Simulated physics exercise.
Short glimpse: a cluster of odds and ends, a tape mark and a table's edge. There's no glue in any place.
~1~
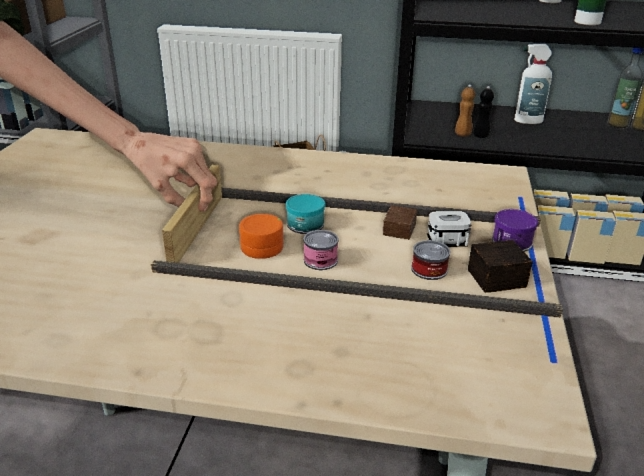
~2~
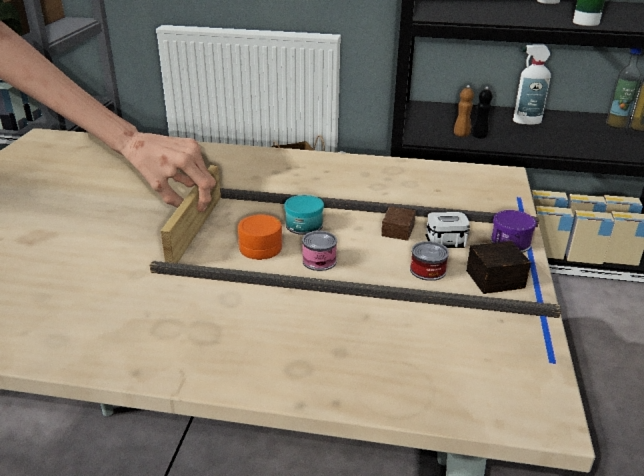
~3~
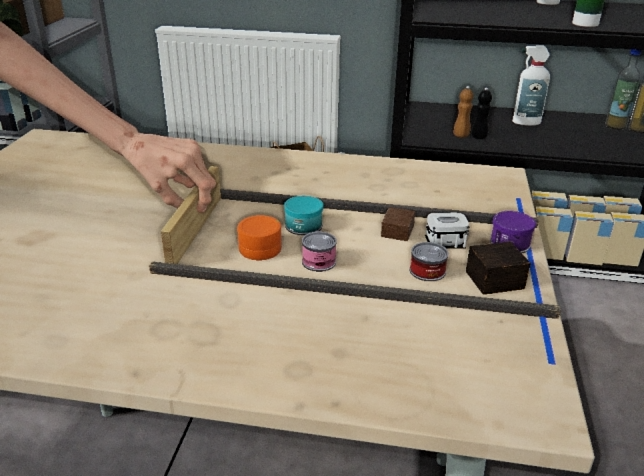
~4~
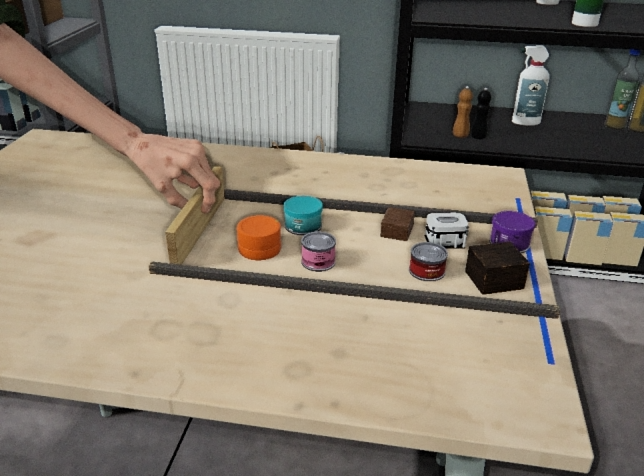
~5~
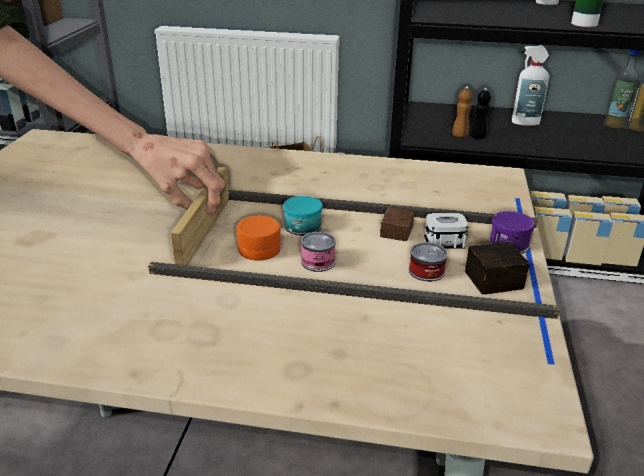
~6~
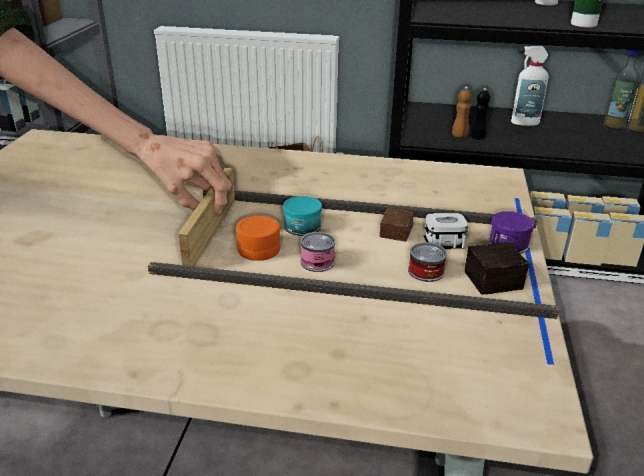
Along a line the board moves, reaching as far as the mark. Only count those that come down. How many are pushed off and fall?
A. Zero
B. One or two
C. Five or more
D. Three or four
C, five or more.
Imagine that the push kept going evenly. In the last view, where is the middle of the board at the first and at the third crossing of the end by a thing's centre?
(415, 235), later (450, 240).
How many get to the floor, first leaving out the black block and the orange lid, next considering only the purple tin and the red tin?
The count is 5 in the first case and 5 in the second.
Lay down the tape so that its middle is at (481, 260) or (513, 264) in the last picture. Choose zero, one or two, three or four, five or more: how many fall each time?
With the tape at the first place the answer is either three or four, and at the second place it's five or more.
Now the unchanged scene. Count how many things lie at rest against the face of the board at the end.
The count is 1.
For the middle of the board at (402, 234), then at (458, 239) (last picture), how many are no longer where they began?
At the one place 8, at the other 8.
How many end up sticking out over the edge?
The figure is 1.
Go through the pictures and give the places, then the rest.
In the first frame, purple tin (514, 230); black block (499, 266); white case (448, 229); board (195, 212); tape (534, 264).
In the second frame, black block (498, 267); orange lid (260, 237).
In the third frame, white case (447, 230); brown block (398, 224).
In the fourth frame, purple tin (512, 232); turquoise pot (303, 216).
In the fifth frame, black block (496, 267); red tin (428, 262).
In the sixth frame, purple tin (511, 233); black block (496, 268); white case (445, 231); board (210, 215); tape (531, 265).
Soon after, none off yet; purple tin at rest near (511, 233); black block at rest near (496, 268); white case at rest near (445, 231).
Then, none off yet; purple tin moving near (518, 233); black block at rest near (496, 268); white case moved about its own width near (480, 234).
Further on, one off so far; purple tin on the floor; black block tipped well over near (573, 282); white case tipped well over near (562, 257).
At rest, the number that fall off is five or more; fallen, orange lid, turquoise pot, brown block, red tin, white case, black block and purple tin.
